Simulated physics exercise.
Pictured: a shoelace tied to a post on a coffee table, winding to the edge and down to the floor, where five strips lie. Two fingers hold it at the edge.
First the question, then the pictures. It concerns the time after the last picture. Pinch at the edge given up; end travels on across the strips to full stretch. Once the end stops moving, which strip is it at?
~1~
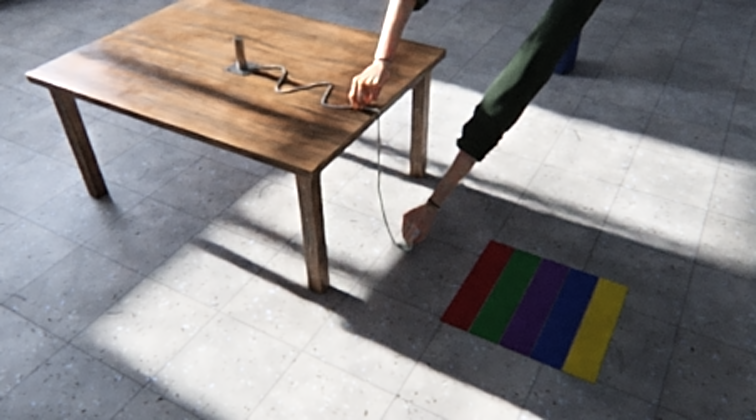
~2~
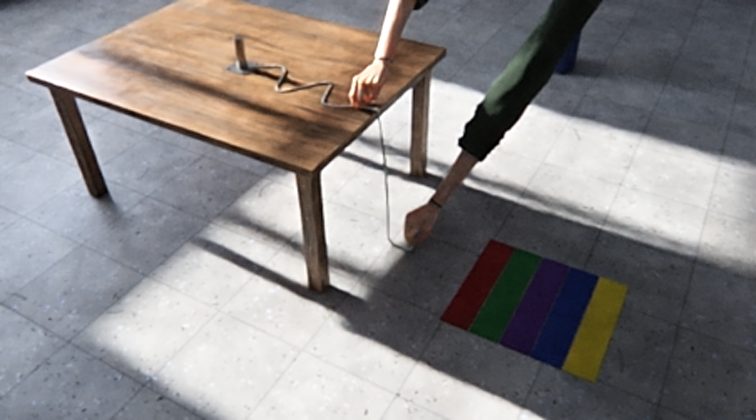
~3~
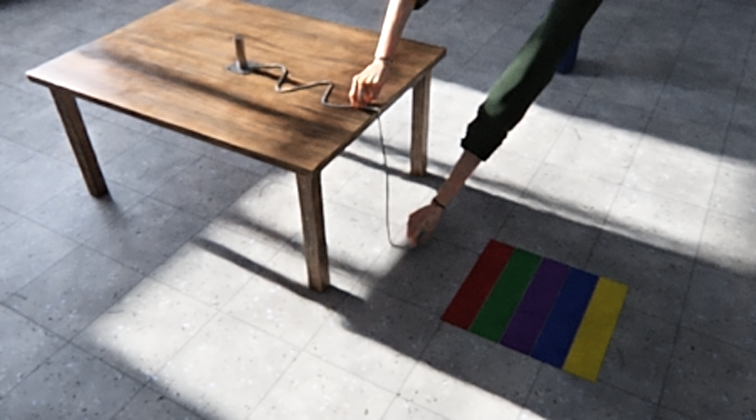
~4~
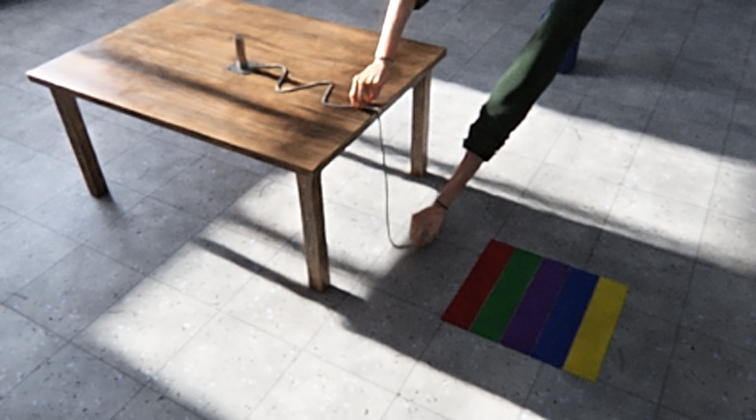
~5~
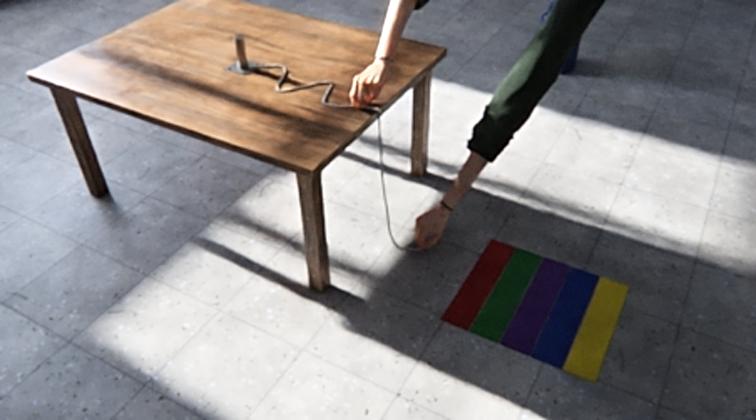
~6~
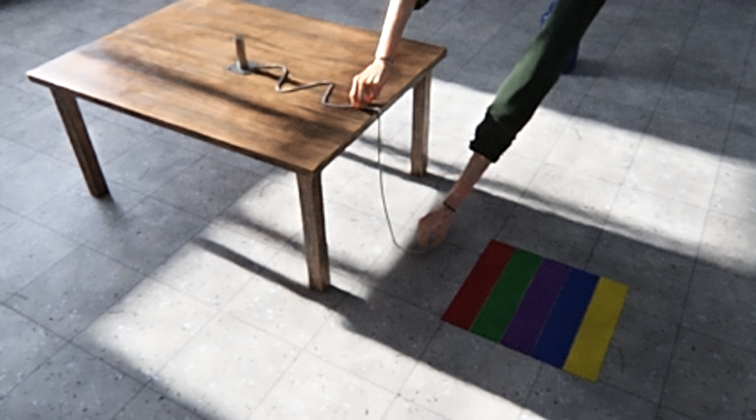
It is at the yellow strip.
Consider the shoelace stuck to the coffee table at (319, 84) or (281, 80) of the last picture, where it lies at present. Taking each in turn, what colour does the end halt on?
Try 1: Purple; try 2: Blue.
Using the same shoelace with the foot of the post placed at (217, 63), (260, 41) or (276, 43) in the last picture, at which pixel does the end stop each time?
Respectively (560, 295), (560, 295) and (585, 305).
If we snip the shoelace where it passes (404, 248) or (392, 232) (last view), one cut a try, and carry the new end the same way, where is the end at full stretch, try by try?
About (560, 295), then (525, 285).
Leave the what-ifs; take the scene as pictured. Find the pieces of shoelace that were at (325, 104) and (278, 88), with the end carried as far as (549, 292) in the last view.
The first goes to (385, 133), the other to (313, 86).
Early on, end near (549, 292); over purple.
Midway, end near (581, 304); over blue.
At the end of the slack, end near (602, 311); over yellow. Over yellow.
